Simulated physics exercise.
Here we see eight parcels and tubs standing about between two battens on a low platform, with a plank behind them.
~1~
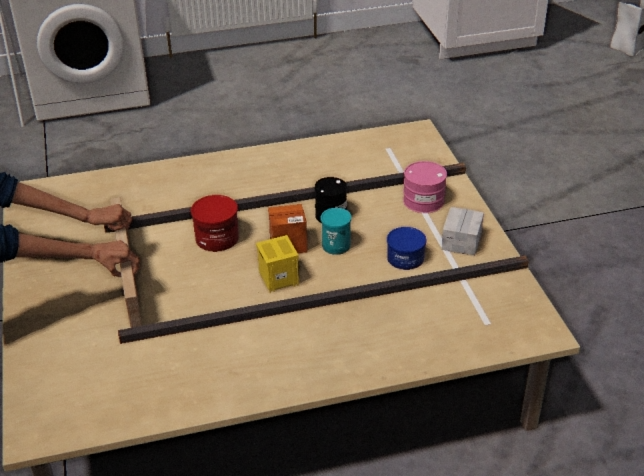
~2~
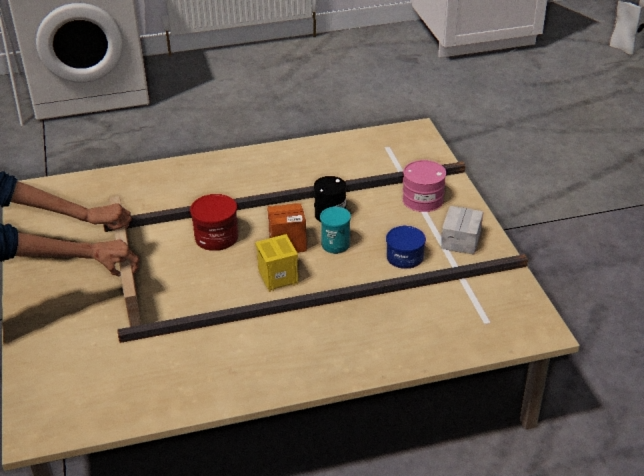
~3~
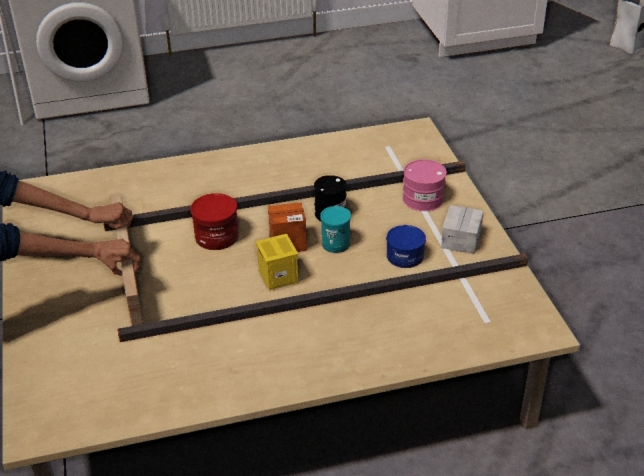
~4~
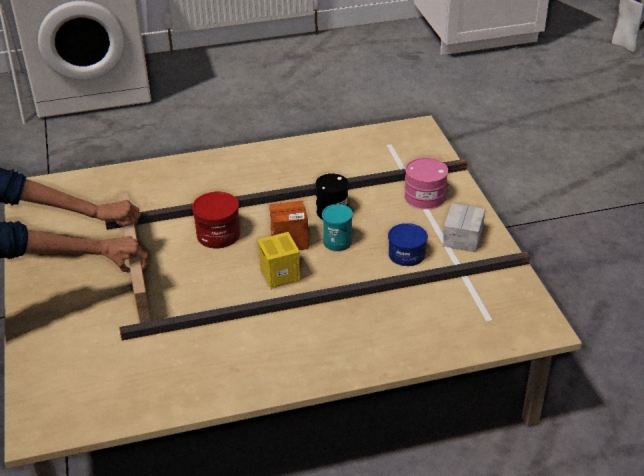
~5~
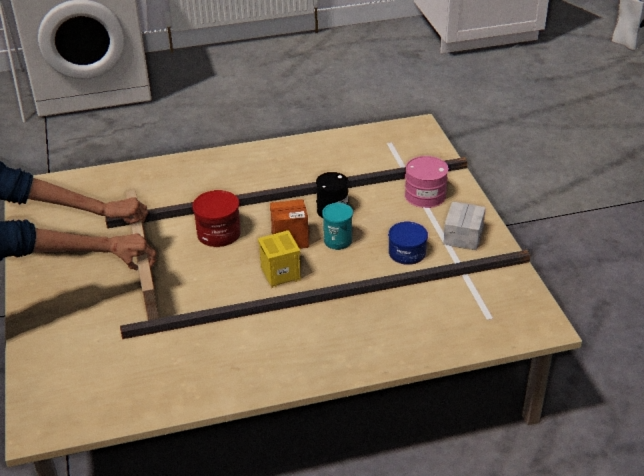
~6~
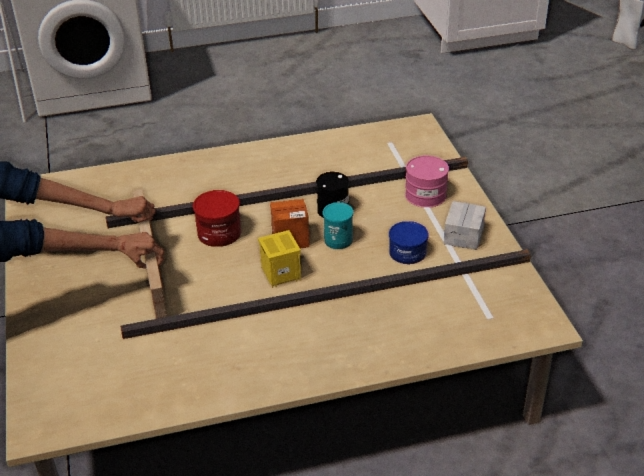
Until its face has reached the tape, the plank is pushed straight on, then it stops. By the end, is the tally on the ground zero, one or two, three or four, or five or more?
So the tally of ones that come down is one, perhaps two, really.
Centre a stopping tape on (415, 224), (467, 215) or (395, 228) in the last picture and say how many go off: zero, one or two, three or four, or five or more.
1 or 2; five or over; no fall at all.
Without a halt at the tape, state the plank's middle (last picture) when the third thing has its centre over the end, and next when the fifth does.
First about (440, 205), next about (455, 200).
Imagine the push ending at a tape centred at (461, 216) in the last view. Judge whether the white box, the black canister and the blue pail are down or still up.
The white box does not stay; as for the black canister, it does not stay; and the blue pail does not stay.
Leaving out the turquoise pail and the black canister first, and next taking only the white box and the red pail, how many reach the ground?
I'd say 1 the first time and 0 the second time.
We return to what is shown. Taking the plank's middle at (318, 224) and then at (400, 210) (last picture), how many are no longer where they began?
The first count is 5, and then it's 8.
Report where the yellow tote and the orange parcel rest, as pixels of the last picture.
The yellow tote at (463, 227), the orange parcel at (449, 204).
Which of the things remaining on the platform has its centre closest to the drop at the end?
The black canister is the one.
Soon after, none off yet; white box at rest near (465, 225); pink canister at rest near (427, 181); blue pail at rest near (408, 243).
After that, none off yet; white box displaced a little near (470, 223); pink canister displaced about its own width near (459, 174); blue pail displaced about its own width near (448, 244).
In the end, the number that fall off is one or two; gone, pink canister and white box.
